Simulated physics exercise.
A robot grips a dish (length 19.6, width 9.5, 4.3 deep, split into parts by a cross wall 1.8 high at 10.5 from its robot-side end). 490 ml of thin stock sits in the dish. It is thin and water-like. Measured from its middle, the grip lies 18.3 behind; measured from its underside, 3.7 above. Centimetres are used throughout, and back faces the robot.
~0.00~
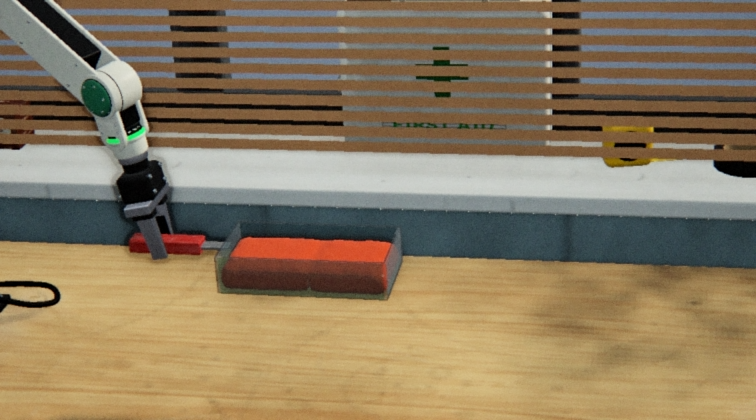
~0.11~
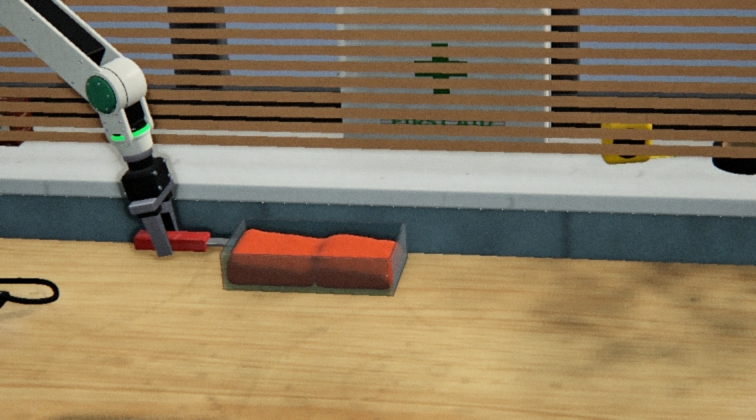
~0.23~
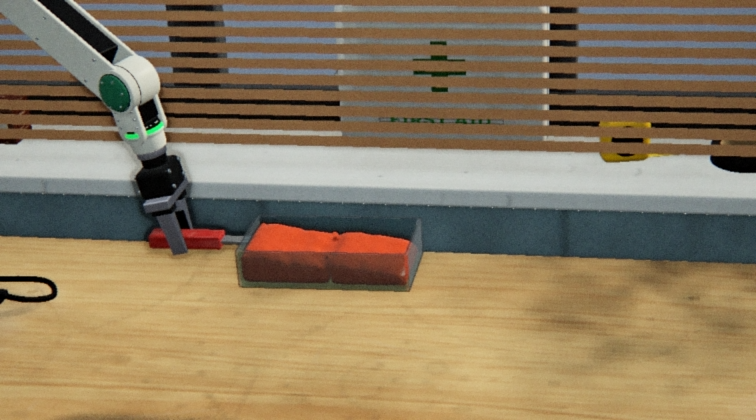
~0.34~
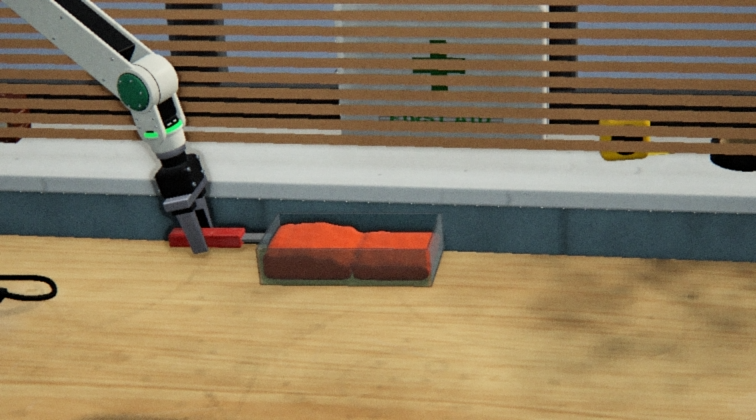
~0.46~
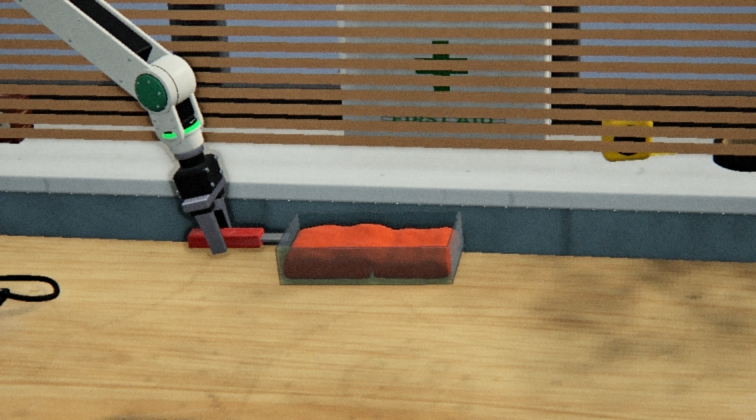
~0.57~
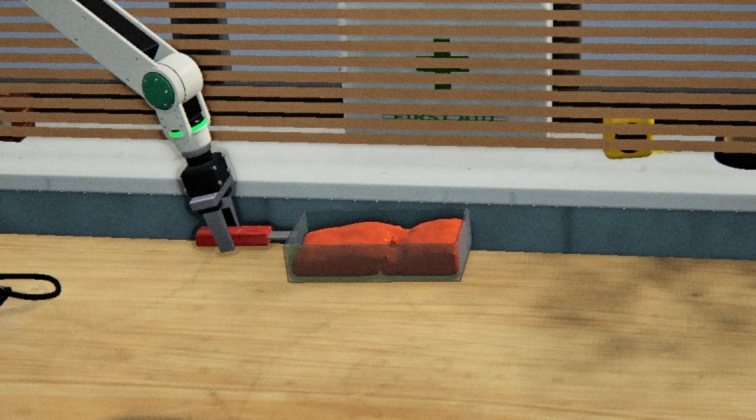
In this clip, a white robot arm grips the red handle of a clear rectangular dish and moves it a short way right across a wooden tabletop, while the orange-red liquid inside shifts and its surface ripples unevenly.
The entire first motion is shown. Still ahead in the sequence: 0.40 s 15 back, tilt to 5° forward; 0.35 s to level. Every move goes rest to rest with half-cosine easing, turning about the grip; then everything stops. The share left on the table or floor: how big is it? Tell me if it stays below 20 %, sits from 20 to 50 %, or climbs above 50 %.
It stays below 20 %.
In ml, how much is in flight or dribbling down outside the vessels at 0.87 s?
About 30 ml.
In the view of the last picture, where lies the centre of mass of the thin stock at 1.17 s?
Roughly (246, 255).
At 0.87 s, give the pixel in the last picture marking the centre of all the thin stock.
About (298, 265) in the last view.
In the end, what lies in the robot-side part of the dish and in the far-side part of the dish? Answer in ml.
Approx. 240 ml then 210 ml.
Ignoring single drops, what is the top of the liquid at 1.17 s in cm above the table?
The top of the liquid sits at around 21 centimetres above the table.
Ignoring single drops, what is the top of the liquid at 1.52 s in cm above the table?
Height: Roughly 20 cm.
After 0.87 s, tilted 4° forward, liquid up to 20 above the table; 310 ml in the far-side part, 155 ml in the robot-side part, 30 ml in the air or running down outside.
After 1.17 s, tilted 2° forward, liquid up to 21 above the table; 285 ml in the robot-side part, 170 ml in the far-side part, 30 ml on the table or floor, 10 ml in the air or running down outside.
After 1.52 s, level, liquid up to 20 above the table; 240 ml in the far-side part, 210 ml in the robot-side part, 40 ml on the table or floor.
After 2.32 s, level, liquid up to 20 above the table; 245 ml in the robot-side part, 205 ml in the far-side part, 40 ml on the table or floor.
In the end, 245 ml in the robot-side part, 210 ml in the far-side part, 40 ml on the table or floor. That is 8 % on the table or floor.
